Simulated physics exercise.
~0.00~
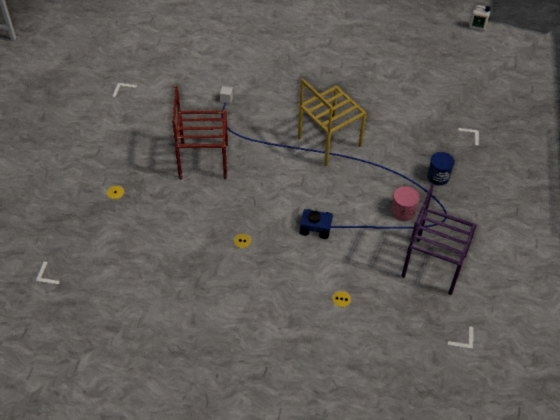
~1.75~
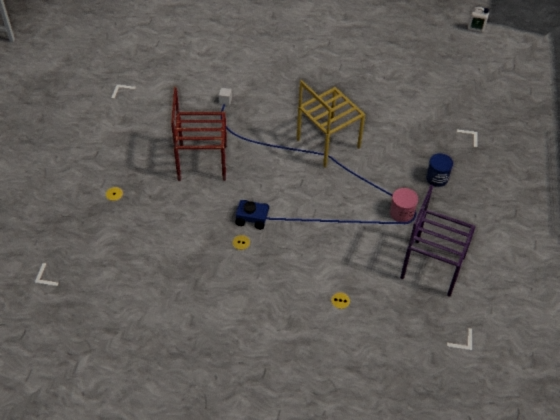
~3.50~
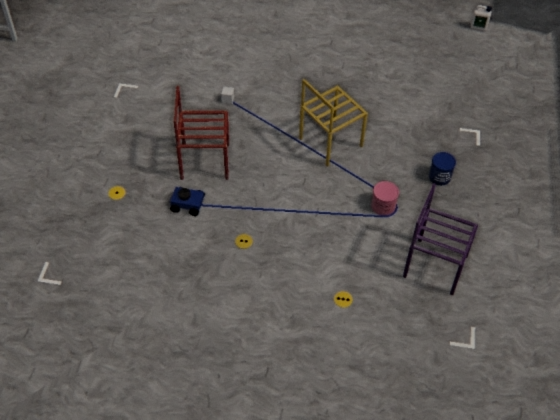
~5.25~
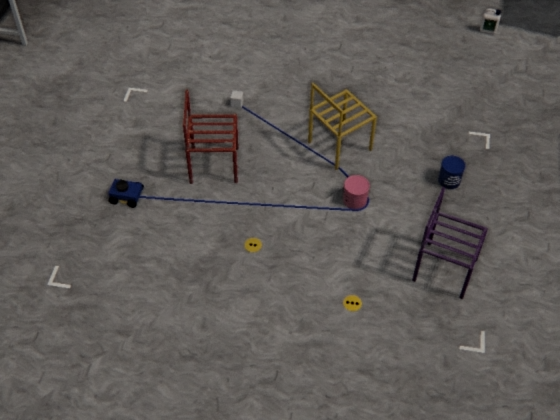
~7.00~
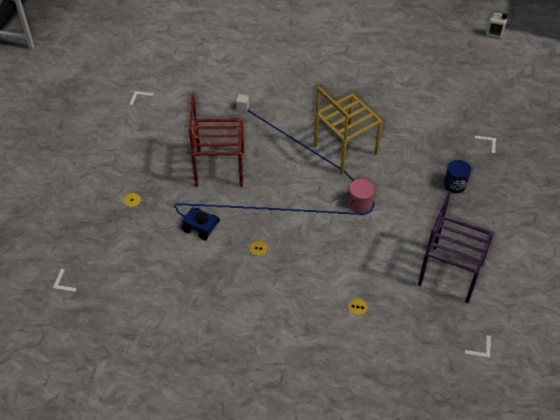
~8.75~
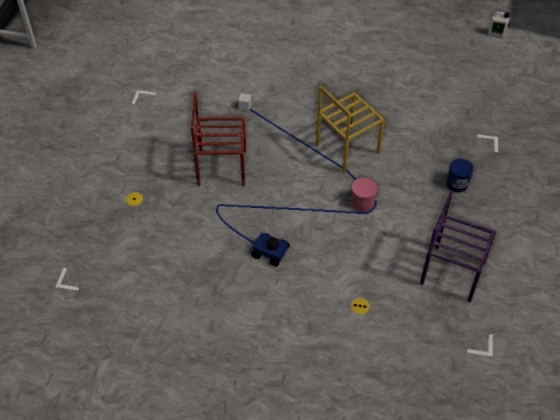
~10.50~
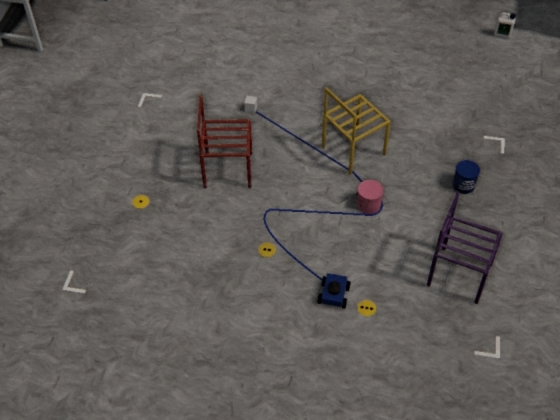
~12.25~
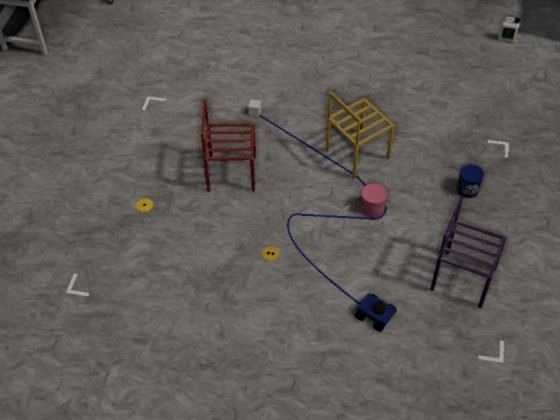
Small blue cart trailing a lead drives left, its line dragging a pink bucket sideways, then turns back and stops lower right.
